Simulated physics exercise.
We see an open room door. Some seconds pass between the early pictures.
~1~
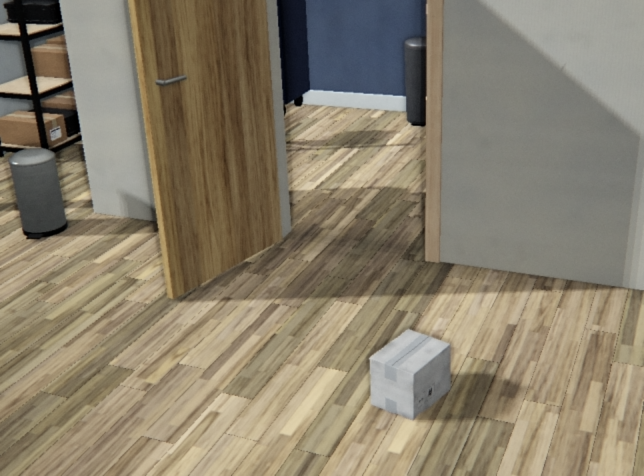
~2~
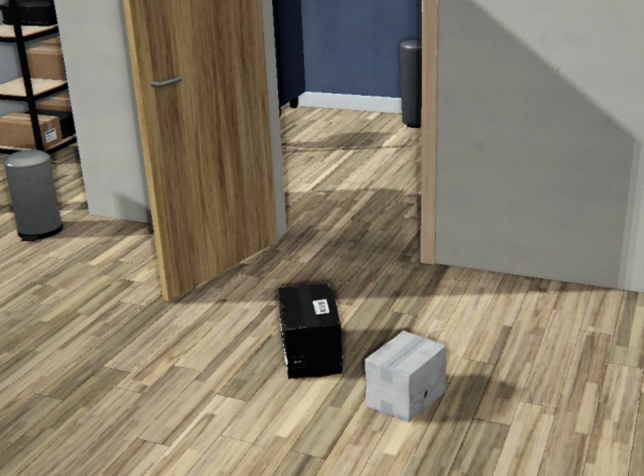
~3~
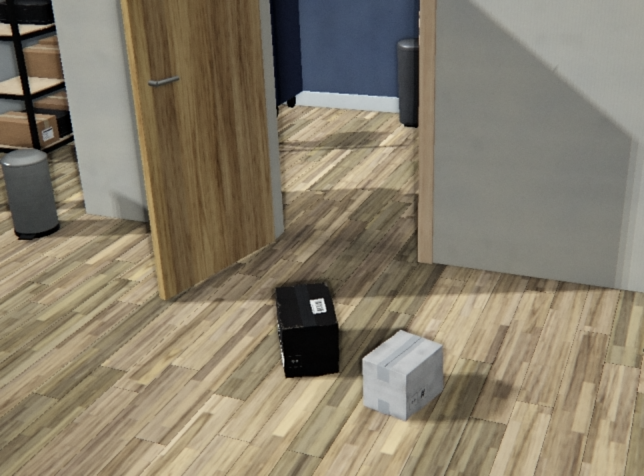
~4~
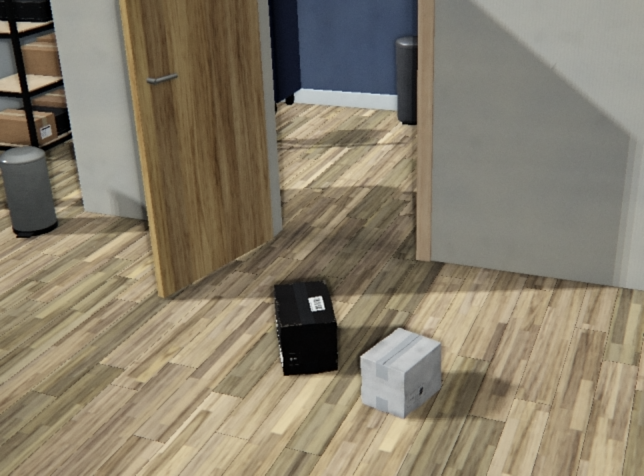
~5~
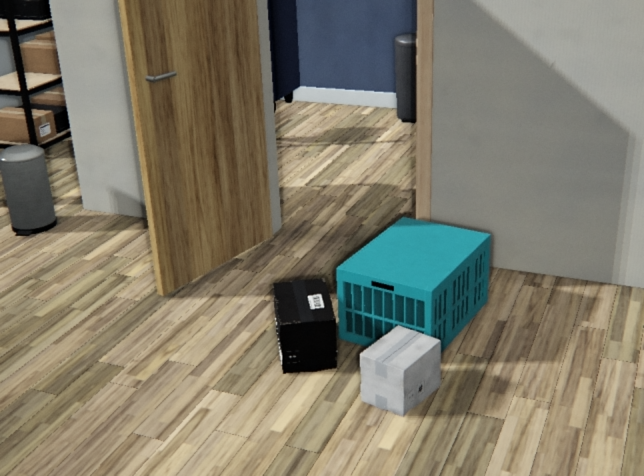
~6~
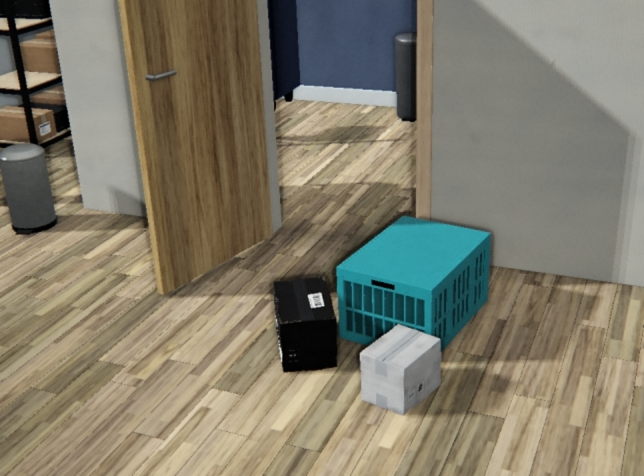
A black parcel and then a turquoise chest appear beside a white box near a still, open door.
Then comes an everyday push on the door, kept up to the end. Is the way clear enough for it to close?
Here the door closes.
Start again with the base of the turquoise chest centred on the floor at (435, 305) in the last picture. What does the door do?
Then it shuts.
Then, 0.70 s past the last view, door at 82°.
Then, 1.20 s past the last view, door at 47°.
Then, 1.60 s past the last view, door at 17°.
Finally, door at 0°; all 3 still in place. Final places as the last picture's camera would see them, turquoise chest near (416, 285).
